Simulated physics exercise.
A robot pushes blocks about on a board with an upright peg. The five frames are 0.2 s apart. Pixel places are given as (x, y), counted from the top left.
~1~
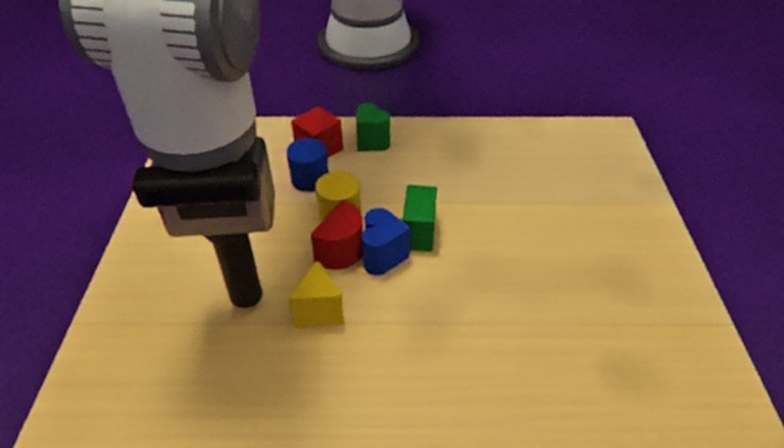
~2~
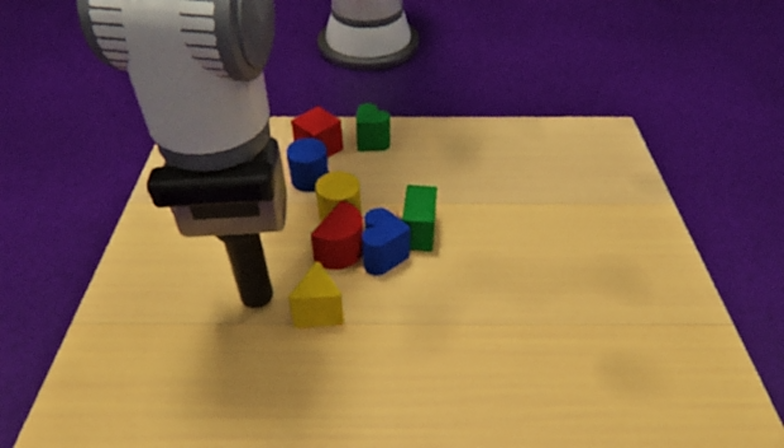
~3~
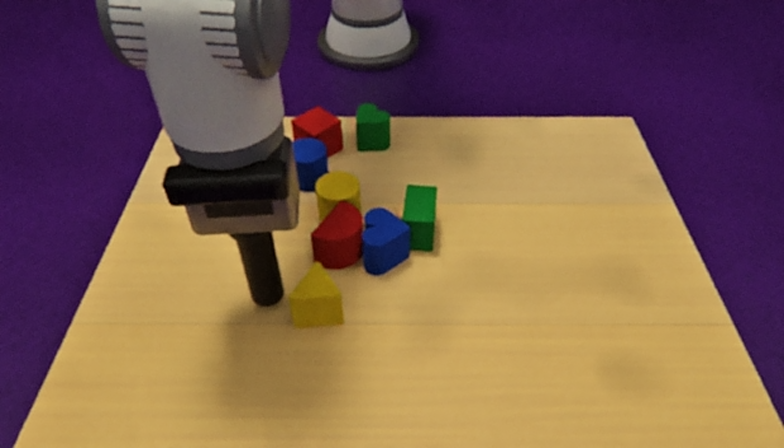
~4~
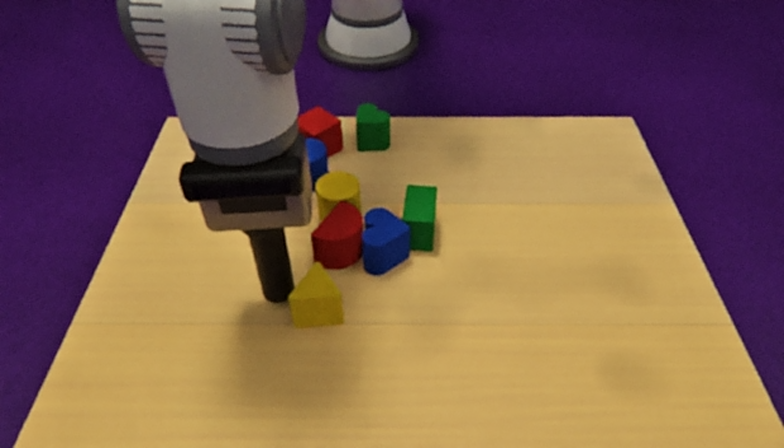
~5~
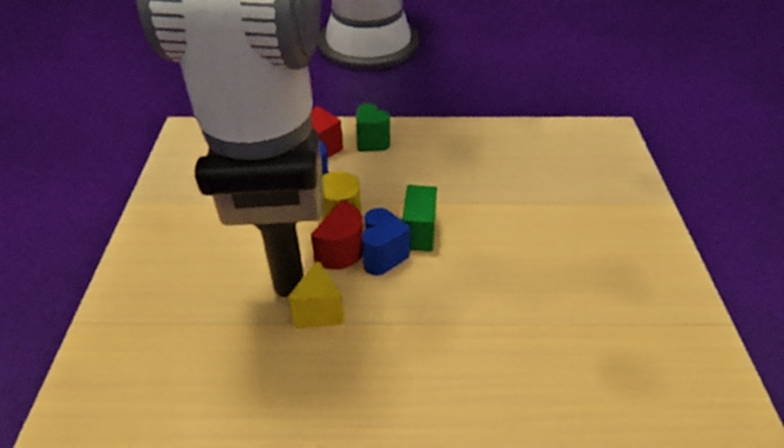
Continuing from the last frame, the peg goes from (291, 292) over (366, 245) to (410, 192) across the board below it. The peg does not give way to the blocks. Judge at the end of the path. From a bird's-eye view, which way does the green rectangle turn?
The sense of turning is anti-clockwise.
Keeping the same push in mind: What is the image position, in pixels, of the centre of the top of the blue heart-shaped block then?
It should be at (414, 218) by then.
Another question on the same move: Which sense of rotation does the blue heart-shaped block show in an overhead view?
Bird's-eye view: Clockwise.
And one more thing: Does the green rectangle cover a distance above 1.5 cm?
It seems so.
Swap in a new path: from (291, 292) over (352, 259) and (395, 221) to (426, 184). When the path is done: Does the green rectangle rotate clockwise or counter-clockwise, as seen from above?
The block spins anticlockwise.
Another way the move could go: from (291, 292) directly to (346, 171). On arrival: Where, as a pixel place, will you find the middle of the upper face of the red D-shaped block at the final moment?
Pixel (361, 200).
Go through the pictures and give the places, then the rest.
Peg's lower end at (246, 295); yellow cylinder at (338, 185); red D-shaped block at (340, 222); blue heart-shaped block at (383, 226); green rectangle at (420, 202), in the first frame.
Peg at (257, 295); blocks still, in the second frame.
Peg at (268, 294); blocks still, in the third frame.
Peg at (279, 290); blocks still, in the fourth frame.
Peg at (289, 285); yellow cylinder at (338, 185); red D-shaped block at (340, 222); blue heart-shaped block at (383, 226); green rectangle at (420, 202), in the fifth frame.
The first path, step by step. One third of the way, peg at (344, 254); yellow cylinder at (339, 180); red D-shaped block at (363, 204); blue heart-shaped block at (391, 223), turned 35° clockwise; green rectangle at (424, 203).
Two thirds of the way, peg at (384, 220); yellow cylinder at (339, 180); red D-shaped block at (390, 170), turned 30° anticlockwise; blue heart-shaped block at (414, 218), turned 65° clockwise; green rectangle at (446, 198), turned 55° anticlockwise.
At the end, peg at (410, 185); yellow cylinder at (339, 180); red D-shaped block at (399, 138), turned 60° anticlockwise; blue heart-shaped block at (414, 218), turned 65° clockwise; green rectangle at (446, 198), turned 55° anticlockwise.
